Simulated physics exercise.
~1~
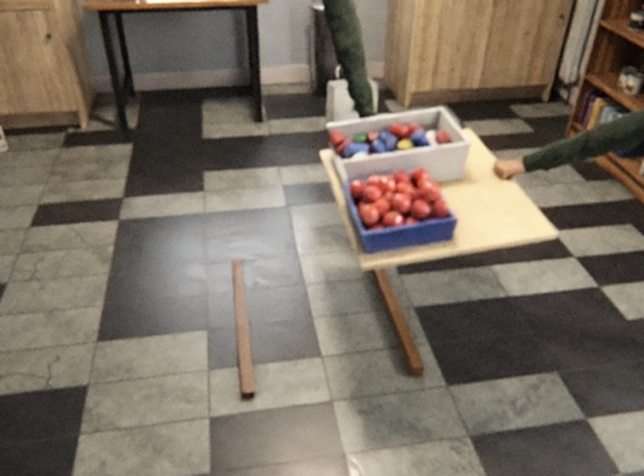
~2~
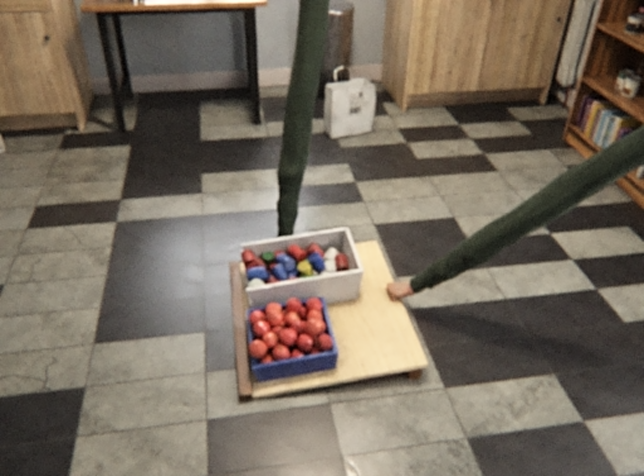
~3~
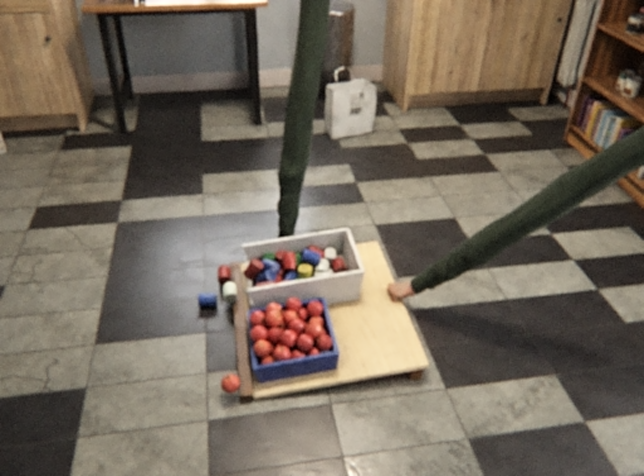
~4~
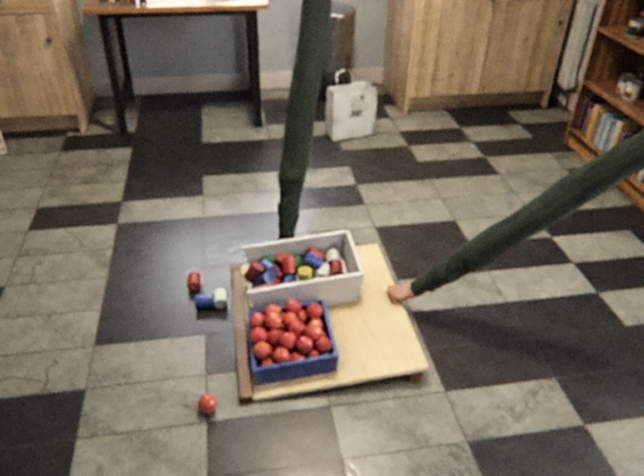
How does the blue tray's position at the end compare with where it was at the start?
The blue tray ends up farther left and lower down, close to the floor beside the wooden strip, whereas it started raised up and farther to the right.
